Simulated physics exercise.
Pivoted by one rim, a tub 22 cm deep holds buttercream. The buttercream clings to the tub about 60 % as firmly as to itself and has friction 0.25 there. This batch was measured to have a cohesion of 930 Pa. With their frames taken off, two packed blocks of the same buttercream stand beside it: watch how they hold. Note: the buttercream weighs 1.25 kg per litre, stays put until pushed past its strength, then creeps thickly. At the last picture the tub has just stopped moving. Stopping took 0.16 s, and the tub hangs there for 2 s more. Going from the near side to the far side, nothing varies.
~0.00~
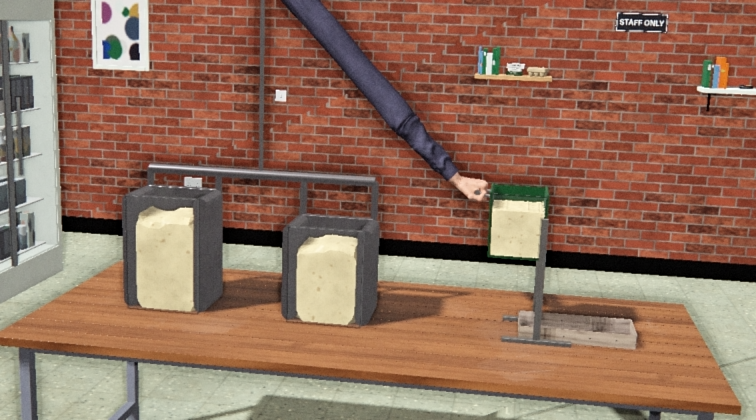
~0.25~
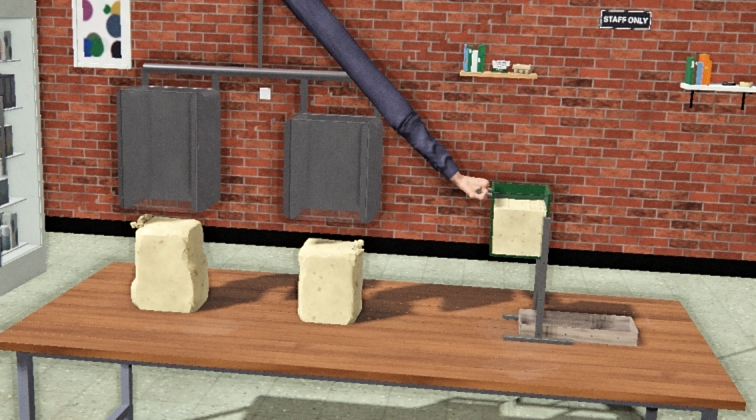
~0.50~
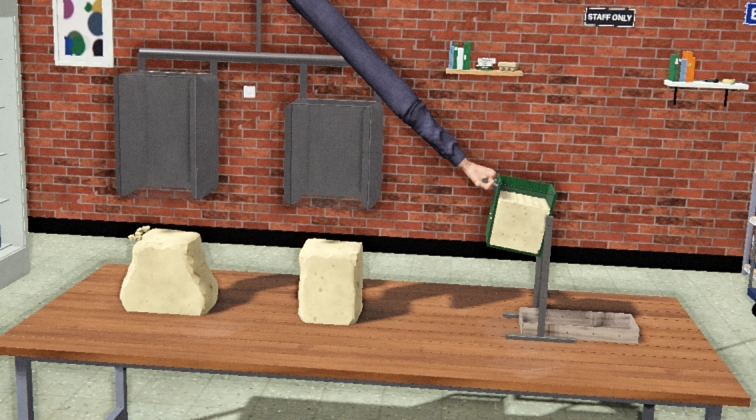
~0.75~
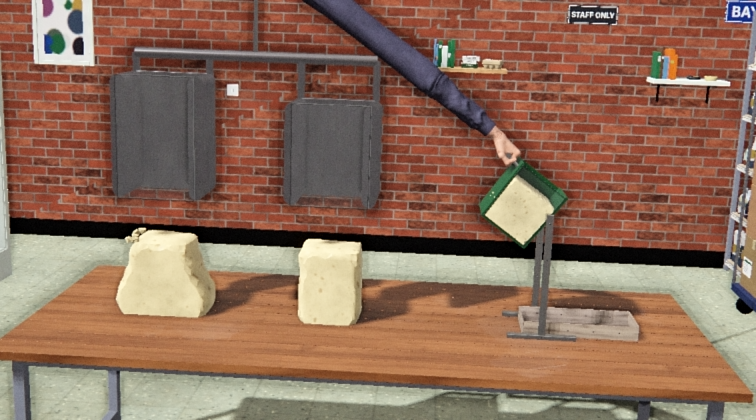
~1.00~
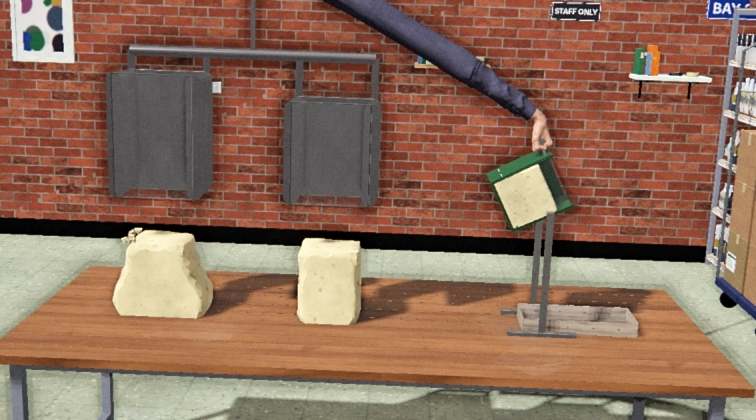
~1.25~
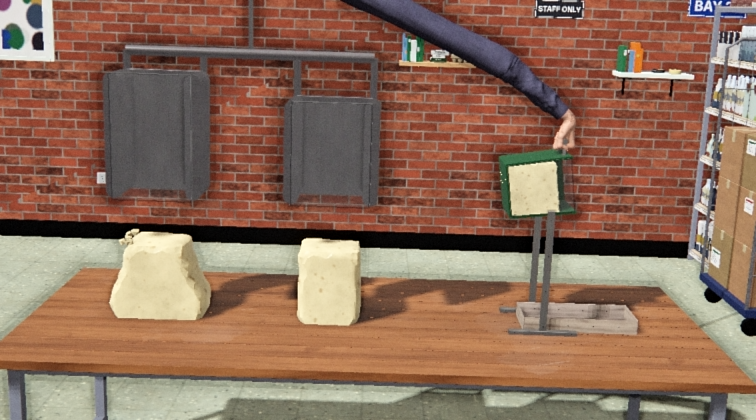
A long, dark-blue-sleeved arm reaches over a brown wooden table before a red brick wall, seen from the front and slightly above. Two cream blocks in dark grey casings stand left of a green tub of buttercream on a grey stand. The casings rise, the left block sags and widens, the right barely settles, then the hand turns the tub clockwise as the camera shifts, sliding the wall leftward.
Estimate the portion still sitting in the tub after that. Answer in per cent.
The portion still in the tub is near 100 %.
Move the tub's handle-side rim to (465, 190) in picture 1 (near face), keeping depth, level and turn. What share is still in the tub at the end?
I'd put it at close to 100 per cent.
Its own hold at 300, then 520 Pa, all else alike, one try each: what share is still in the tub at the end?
Roughly 80 % followed by roughly 100 %.
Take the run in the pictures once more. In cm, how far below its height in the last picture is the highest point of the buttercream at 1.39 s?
Roughly 0 cm.
After 1.39 s, the tub is at 82 degrees and holds 100 %.
After 1.56 s, the tub is at 82 degrees and holds 100 %.
After 1.73 s, the tub is at 82 degrees and holds 100 %.
After 1.90 s, the tub is at 82 degrees and holds 100 %.
After 3.25 s, at the end, the tub is at 82 degrees and holds 100 %.
